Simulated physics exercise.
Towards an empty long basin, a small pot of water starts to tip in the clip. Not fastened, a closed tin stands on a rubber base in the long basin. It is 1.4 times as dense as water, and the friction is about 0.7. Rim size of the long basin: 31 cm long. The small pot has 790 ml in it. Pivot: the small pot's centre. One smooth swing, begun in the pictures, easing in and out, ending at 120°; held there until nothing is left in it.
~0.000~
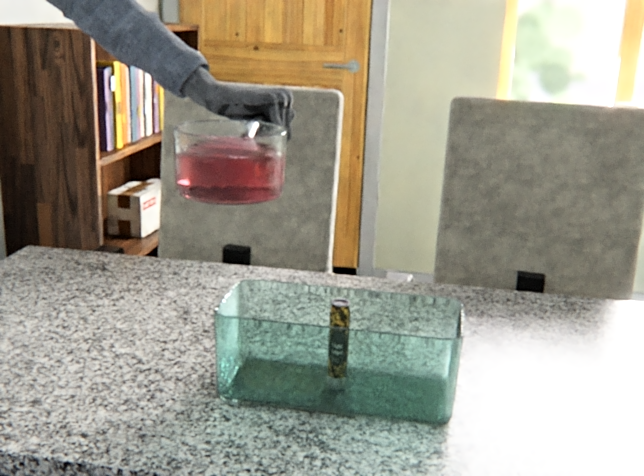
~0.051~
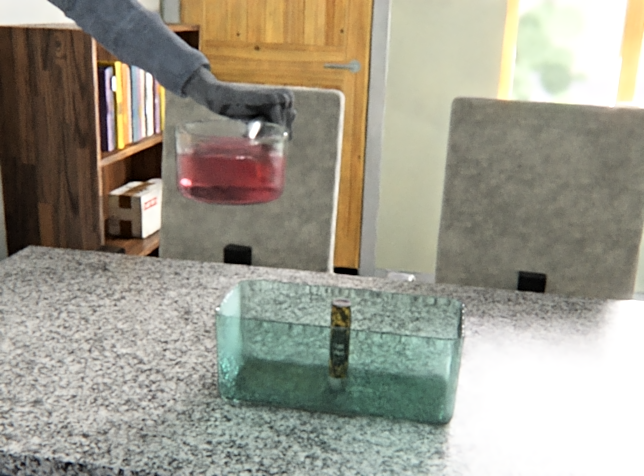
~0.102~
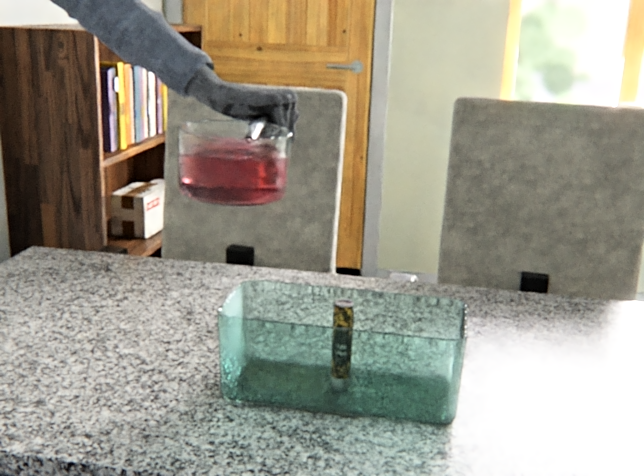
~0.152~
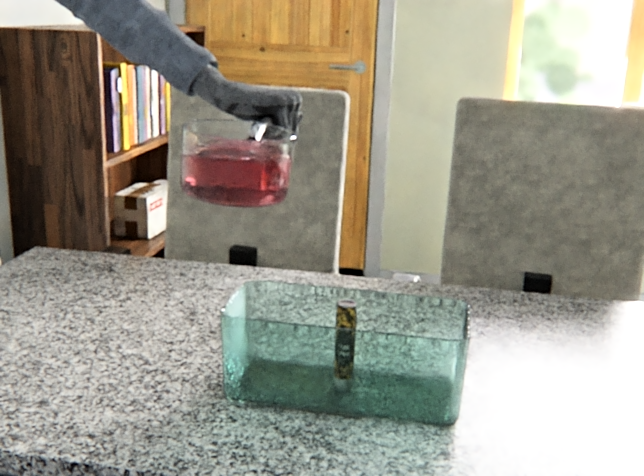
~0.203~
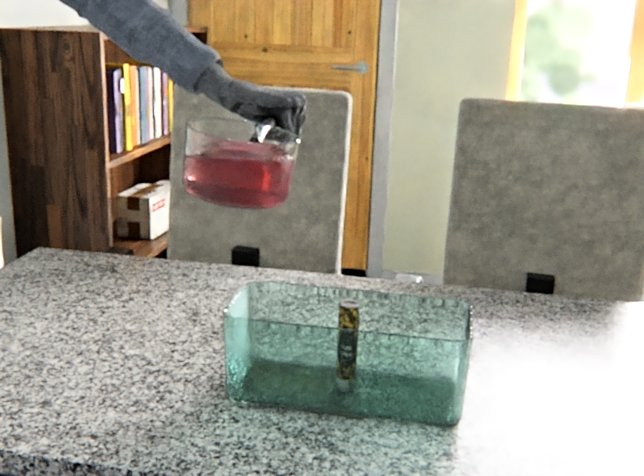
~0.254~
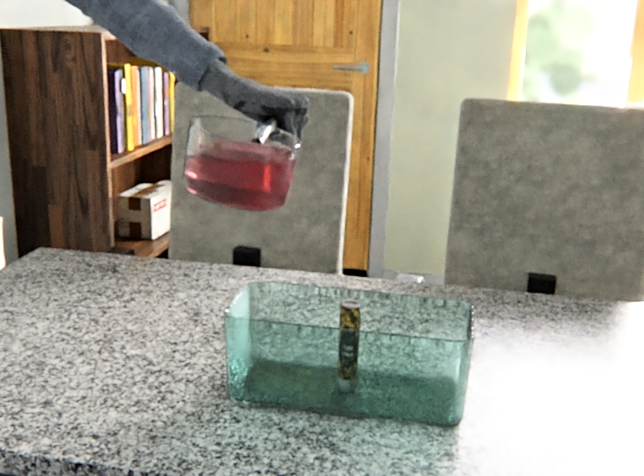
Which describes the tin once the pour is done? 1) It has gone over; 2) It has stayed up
It has stayed up (2).
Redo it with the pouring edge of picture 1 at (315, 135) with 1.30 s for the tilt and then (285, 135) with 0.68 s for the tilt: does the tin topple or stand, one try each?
In the first try it remains standing; in the second it comes down.
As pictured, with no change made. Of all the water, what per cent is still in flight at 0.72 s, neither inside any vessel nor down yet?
Share: Roughly 30 per cent.
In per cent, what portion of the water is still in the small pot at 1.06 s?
Around 8 in a hundred.
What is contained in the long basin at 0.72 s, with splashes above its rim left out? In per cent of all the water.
About 5 per cent.
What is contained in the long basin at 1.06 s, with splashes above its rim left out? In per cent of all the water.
78 %, more or less.
Then, 0.72 s in, the tilt is 70° and 64 per cent is still to pour; the tin stands where it began.
Then, 1.06 s in, the tilt is 110° and 8 per cent is still to pour; the tin stands where it began.
Then, 1.41 s in, the tilt is 120° and 0 per cent is still to pour; the tin stands where it began.
Then, 1.80 s in, the tilt is 120° and 0 per cent is still to pour; the tin stands where it began.
Finally, the tin stands where it began.
